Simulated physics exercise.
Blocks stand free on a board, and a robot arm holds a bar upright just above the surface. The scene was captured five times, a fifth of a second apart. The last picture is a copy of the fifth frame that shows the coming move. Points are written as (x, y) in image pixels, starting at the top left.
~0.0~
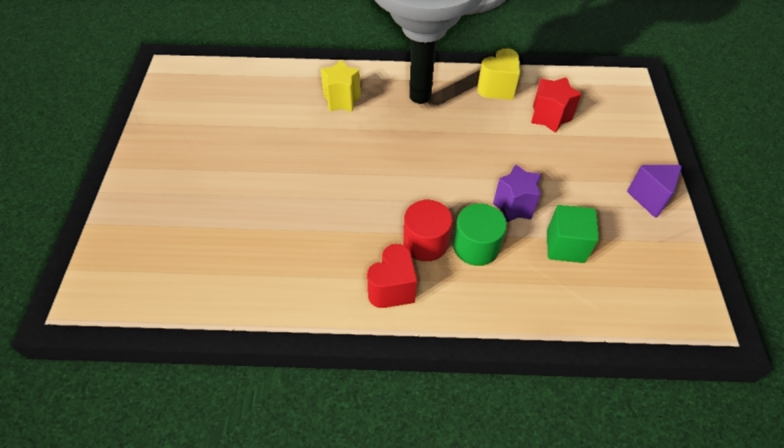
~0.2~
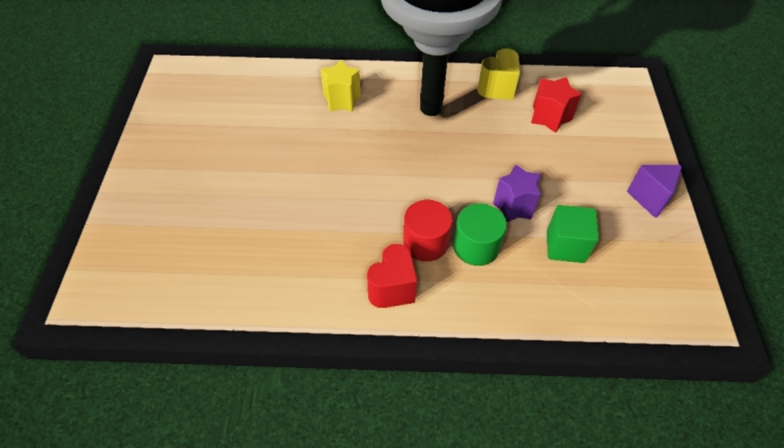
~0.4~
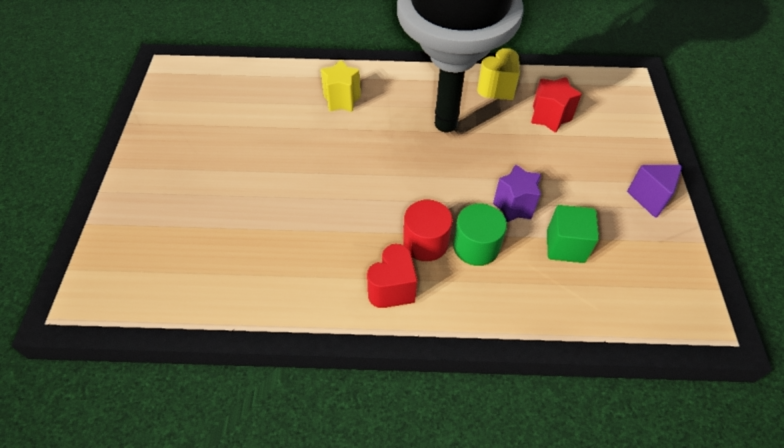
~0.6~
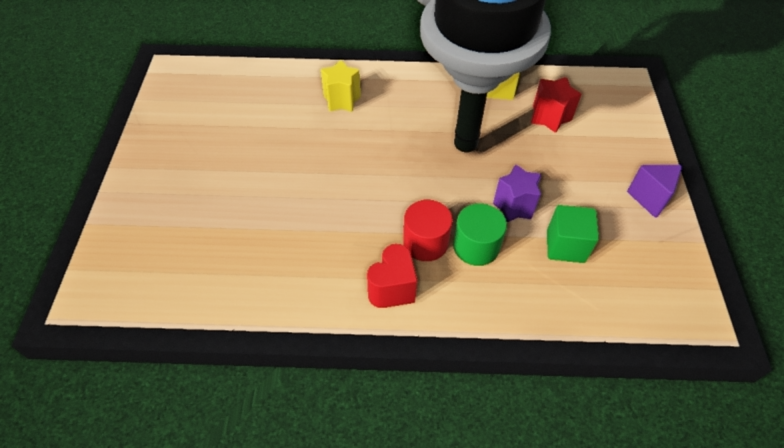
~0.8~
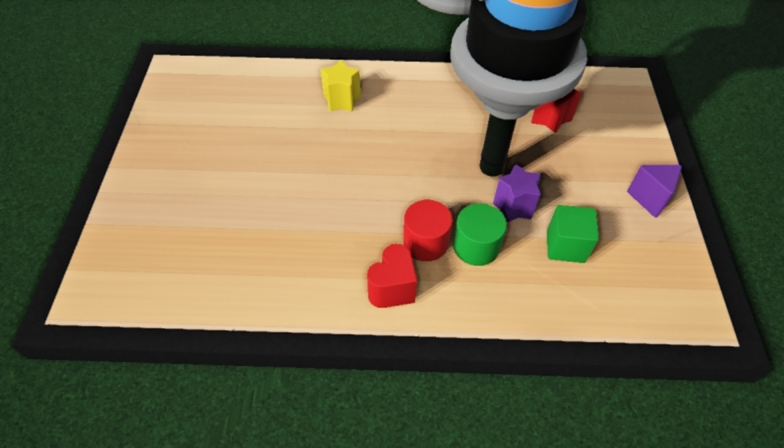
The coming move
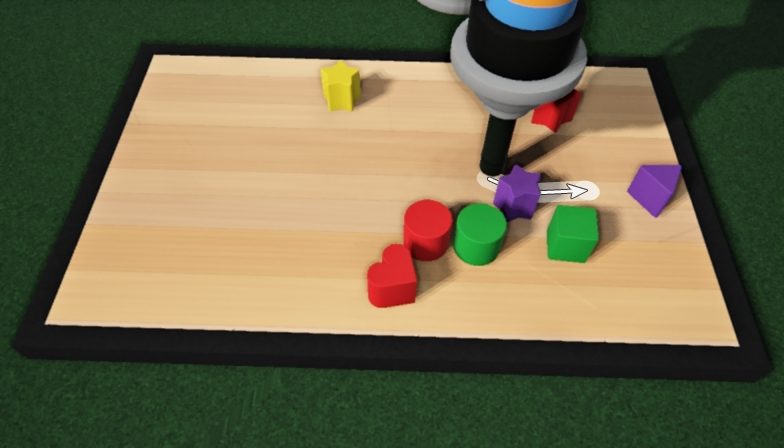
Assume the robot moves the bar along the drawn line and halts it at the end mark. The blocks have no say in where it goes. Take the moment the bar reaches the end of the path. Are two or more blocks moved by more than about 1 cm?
I believe not.
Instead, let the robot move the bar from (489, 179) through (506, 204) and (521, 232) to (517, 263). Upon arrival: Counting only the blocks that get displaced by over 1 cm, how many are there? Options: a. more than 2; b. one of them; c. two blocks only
c.
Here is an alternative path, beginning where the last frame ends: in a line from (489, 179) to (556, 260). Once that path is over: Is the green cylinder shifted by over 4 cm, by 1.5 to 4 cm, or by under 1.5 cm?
Its displacement is below 1.5 cm.
Path on the board, from (489, 179) via (520, 191) and (554, 192), ending at (587, 190).
What follows on the original path. One third of the way, bar (525, 181); purple star block (532, 190), turned 40° clockwise.
Two thirds of the way, bar (560, 182); purple star block (536, 190), turned 55° clockwise.
At the end, bar (592, 180); purple star block (536, 190), turned 55° clockwise; purple triangular piece in place.
